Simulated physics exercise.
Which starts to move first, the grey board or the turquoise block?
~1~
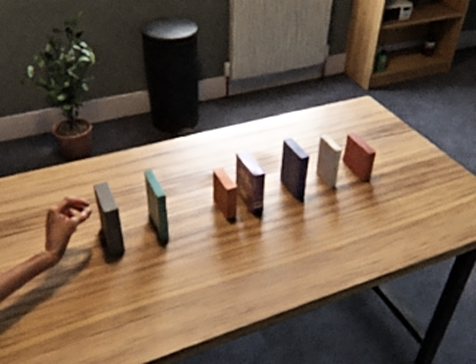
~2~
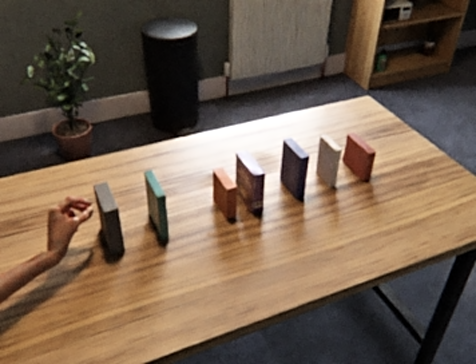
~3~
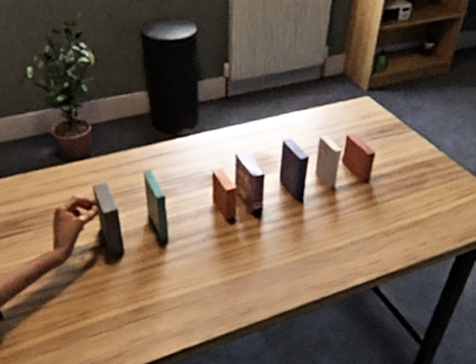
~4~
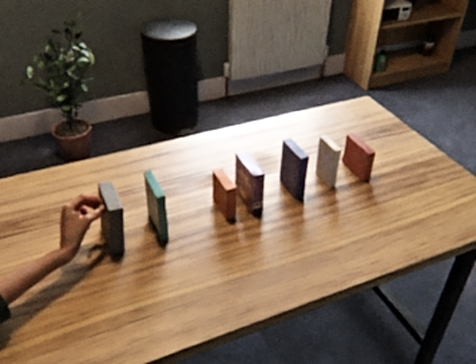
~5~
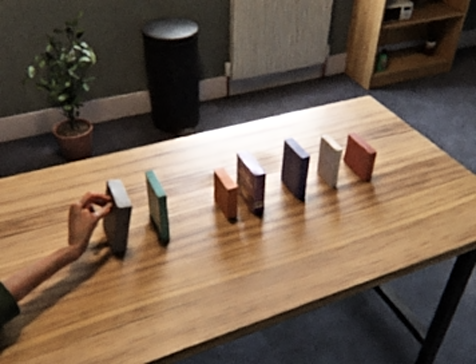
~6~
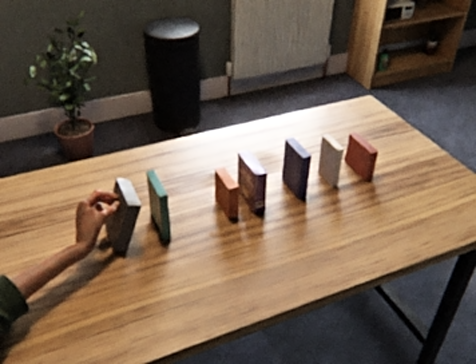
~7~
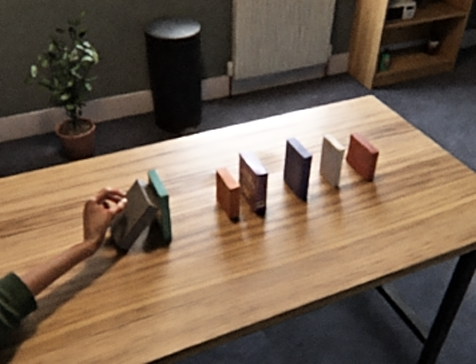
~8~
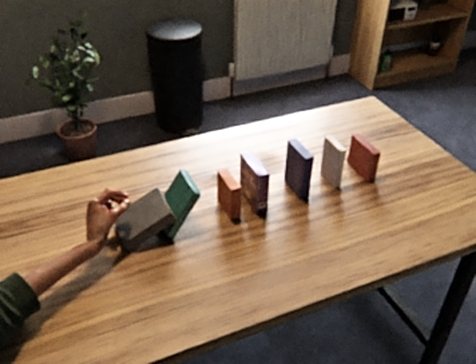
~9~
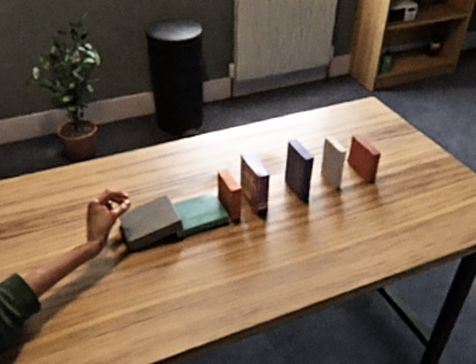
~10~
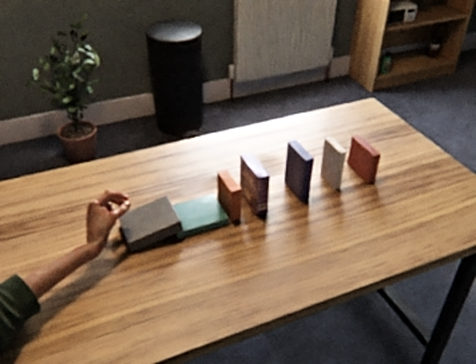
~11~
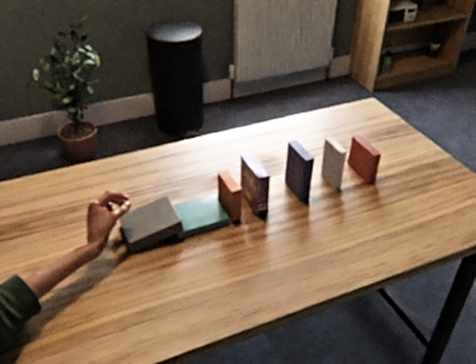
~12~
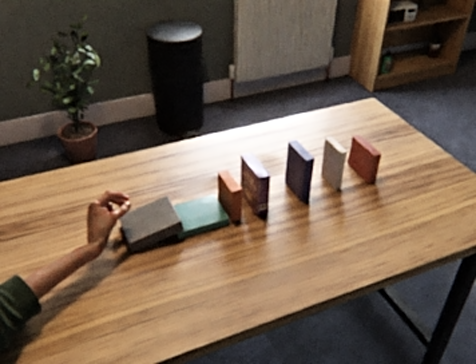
The grey board moves first, leaning over under the push of the hand. The turquoise block only starts to tip after the grey board has come over against it.
